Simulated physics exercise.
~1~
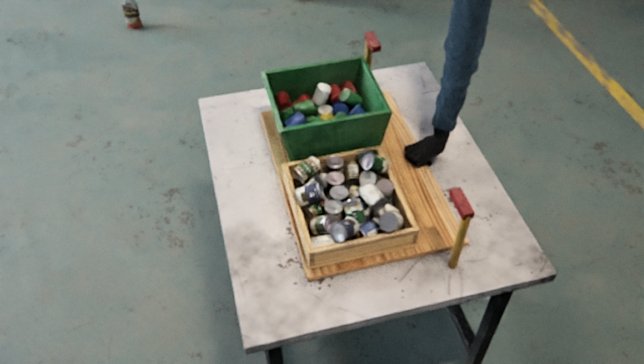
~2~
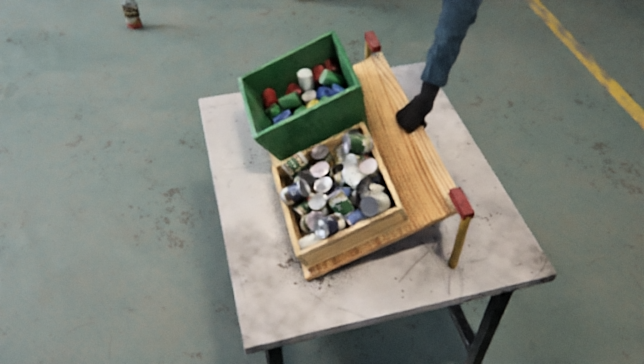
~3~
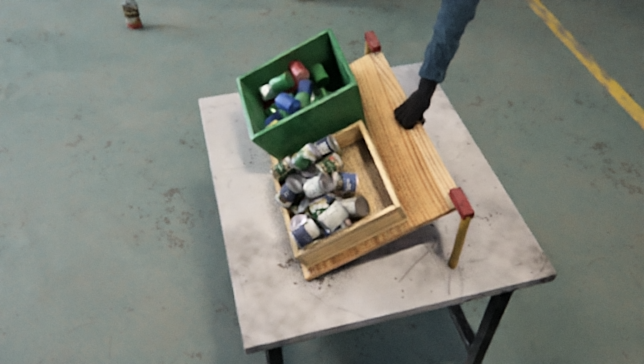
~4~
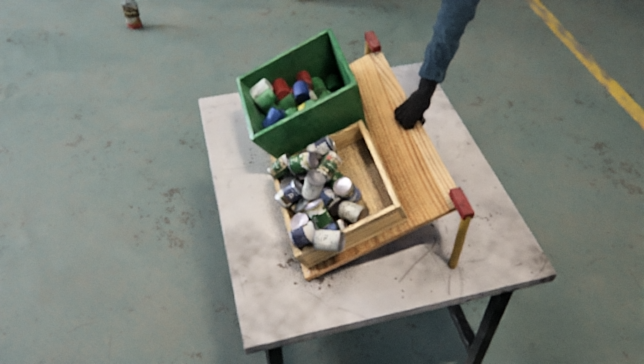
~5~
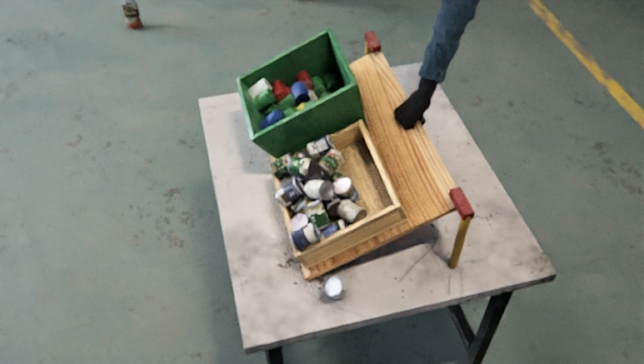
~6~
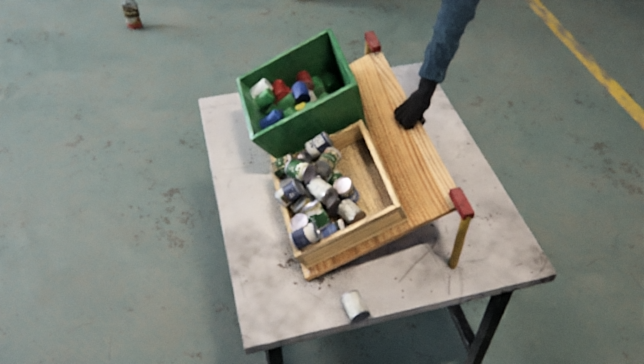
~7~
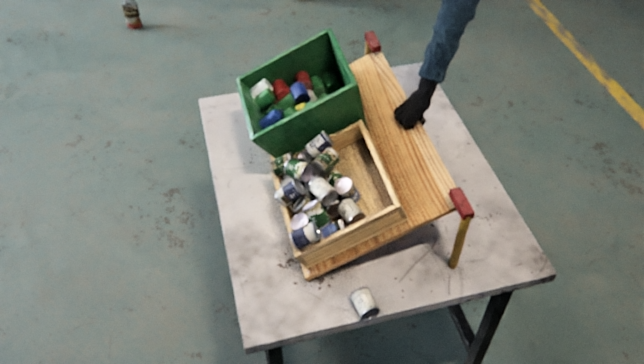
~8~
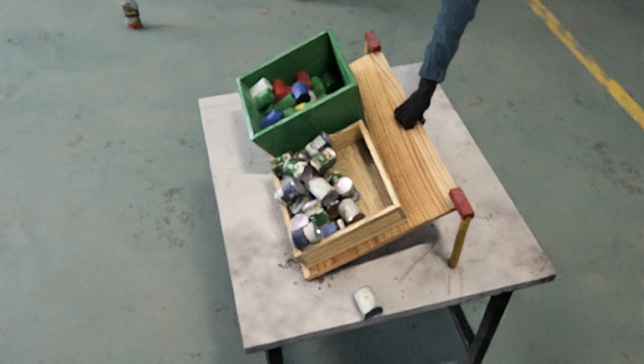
Gloved hand tilting a board with two baskets against red stops, small tins sliding left and one tumbling onto the table.
